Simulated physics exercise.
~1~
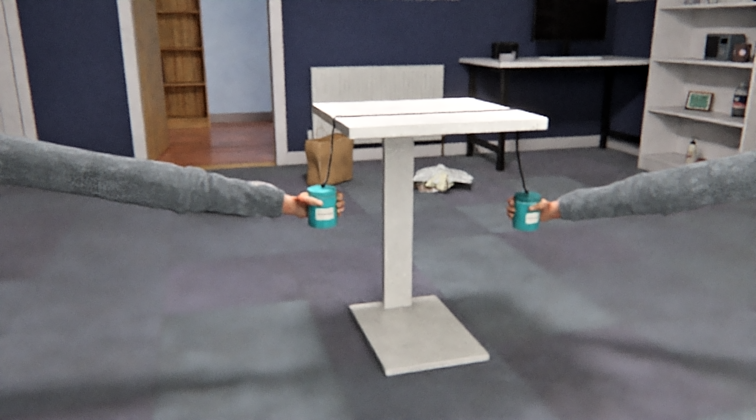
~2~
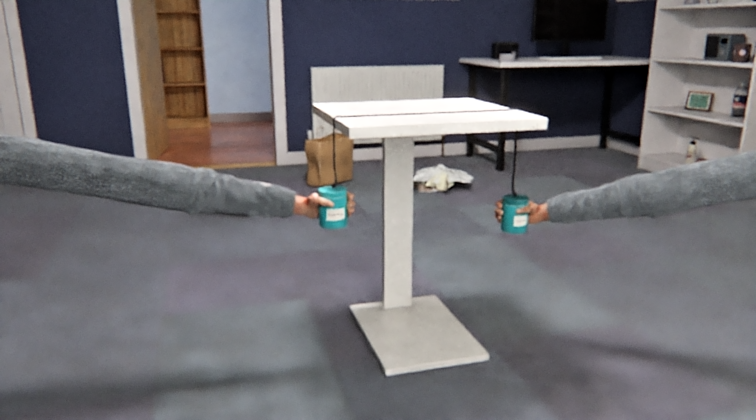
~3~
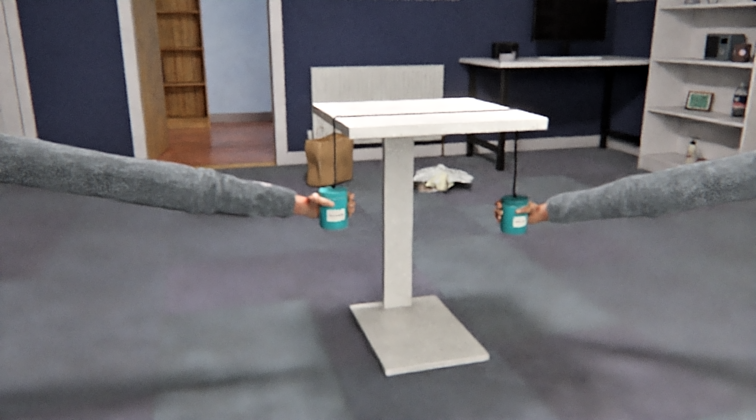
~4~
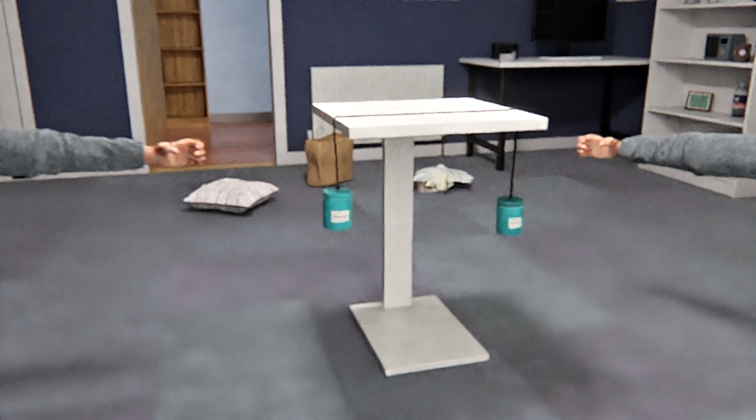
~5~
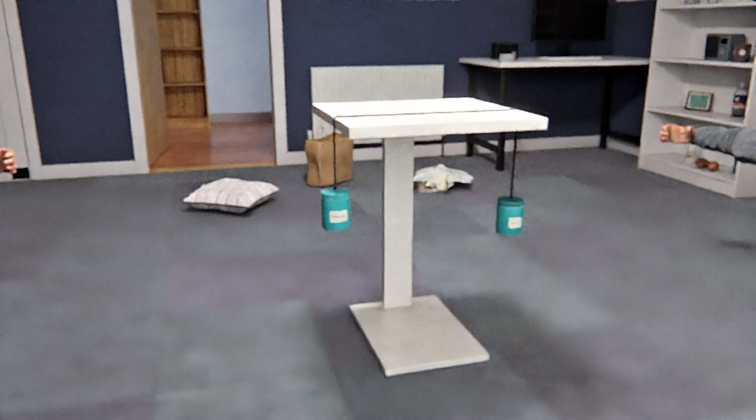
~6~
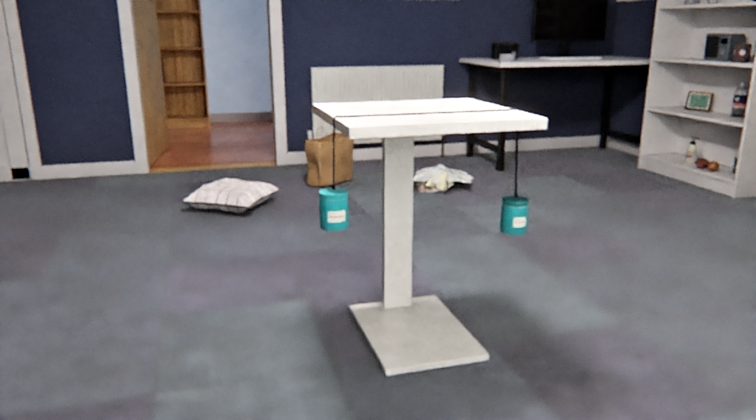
Two teal jars hanging from a ribbon across a small white table, swaying slightly after two hands release them and withdraw.
